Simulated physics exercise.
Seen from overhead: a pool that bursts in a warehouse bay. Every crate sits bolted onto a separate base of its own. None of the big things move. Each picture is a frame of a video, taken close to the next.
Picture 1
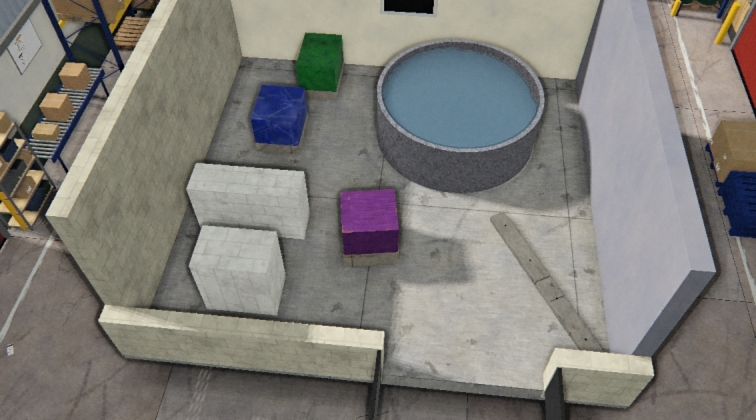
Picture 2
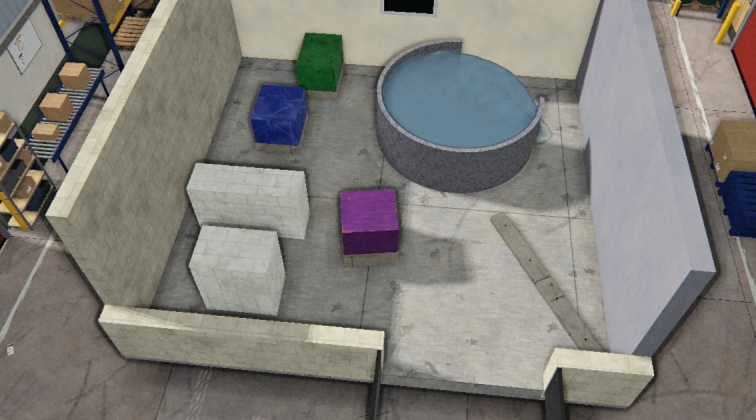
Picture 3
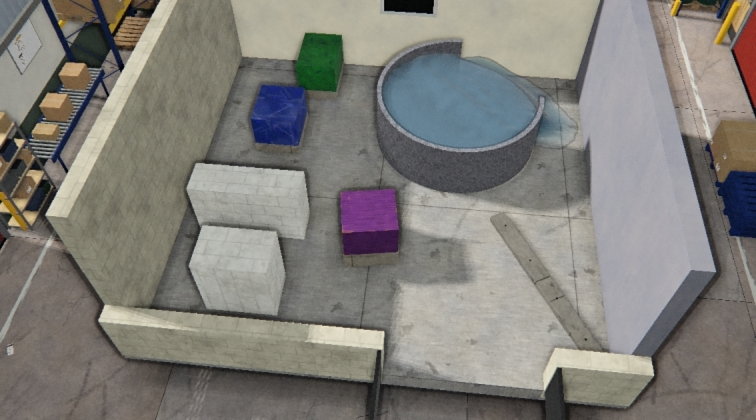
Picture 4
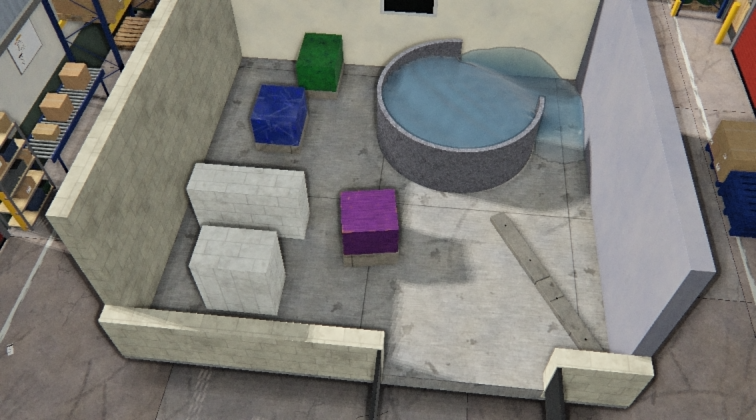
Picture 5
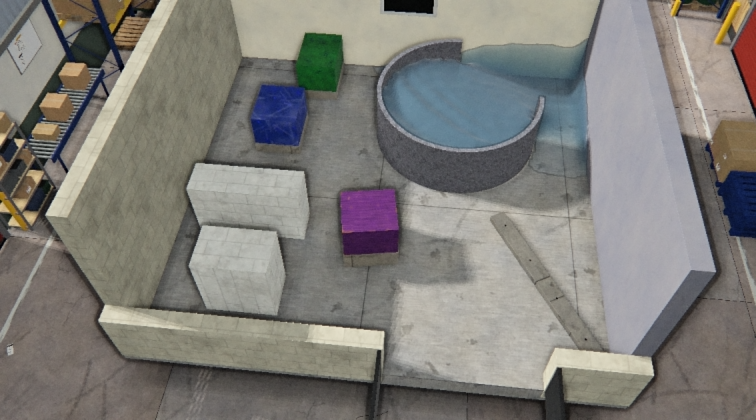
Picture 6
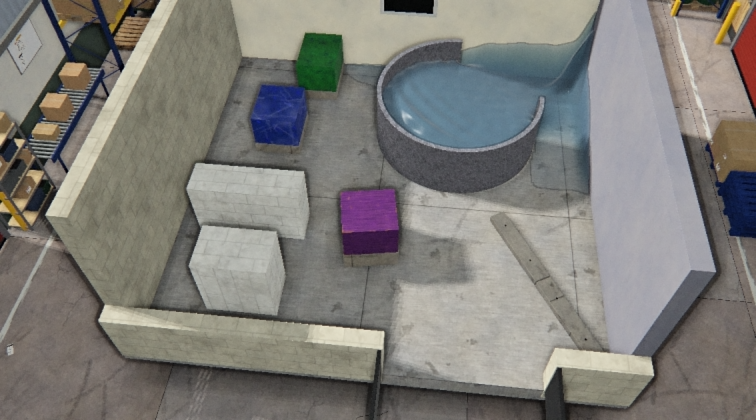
A round pool in a walled warehouse bay burst open on its far right side, and water poured through the gap, spread across the floor behind it and splashed up against the walls.
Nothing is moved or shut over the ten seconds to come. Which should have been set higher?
In order: The purple crate is spared, the blue crate is spared, the green crate is hit.
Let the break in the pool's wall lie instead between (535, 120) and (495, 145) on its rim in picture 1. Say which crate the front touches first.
That would be the one in purple.
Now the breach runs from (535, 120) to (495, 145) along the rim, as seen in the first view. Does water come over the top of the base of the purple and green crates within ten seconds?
Note: Purple crate is left dry; green crate is left dry.
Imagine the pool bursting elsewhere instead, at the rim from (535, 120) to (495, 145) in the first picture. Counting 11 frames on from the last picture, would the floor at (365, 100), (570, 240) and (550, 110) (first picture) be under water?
The first comes out untouched, the second soaked, the third soaked.
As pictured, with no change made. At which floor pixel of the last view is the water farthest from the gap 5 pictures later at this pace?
My guess would be about (599, 285).
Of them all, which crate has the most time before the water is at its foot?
I'd say the purple-painted one is last.
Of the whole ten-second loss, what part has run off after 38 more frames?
Close to 65 out of every hundred.
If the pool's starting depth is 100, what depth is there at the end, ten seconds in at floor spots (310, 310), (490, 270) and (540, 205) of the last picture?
Taking the places in turn, I get roughly 10, 8 and 16 percent.
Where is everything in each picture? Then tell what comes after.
Still water in the pool at (460, 95), in the first frame.
The front is at a hidden place, out from the gap on the pool's far side, in the second frame.
The front is at a hidden place, out from the gap on the pool's far side, in the third frame.
The front is at a hidden place, out from the gap on the pool's far side, in the fourth frame.
Water pours out on the pool's far side and has run to (379, 68), in the fifth frame.
The front is at (344, 65), out from the gap on the pool's far side, in the sixth frame.
A moment on, water covers 20 % of the floor; the purple crate not reached, the blue crate not reached, the green crate water round its plinth.
Next, water covers 40 % of the floor; the purple crate not reached, the blue crate water round its plinth, the green crate water round its plinth.
Then, water covers 70 % of the floor; the purple crate water round its plinth, the blue crate water round its plinth, the green crate water round its plinth.
Later, water covers 95 % of the floor; the purple crate water round its plinth, the blue crate water round its plinth, the green crate water round its plinth.
In the end, water covers 100 % of the floor; the purple crate stayed above the water, the blue crate stayed above the water, the green crate was topped.
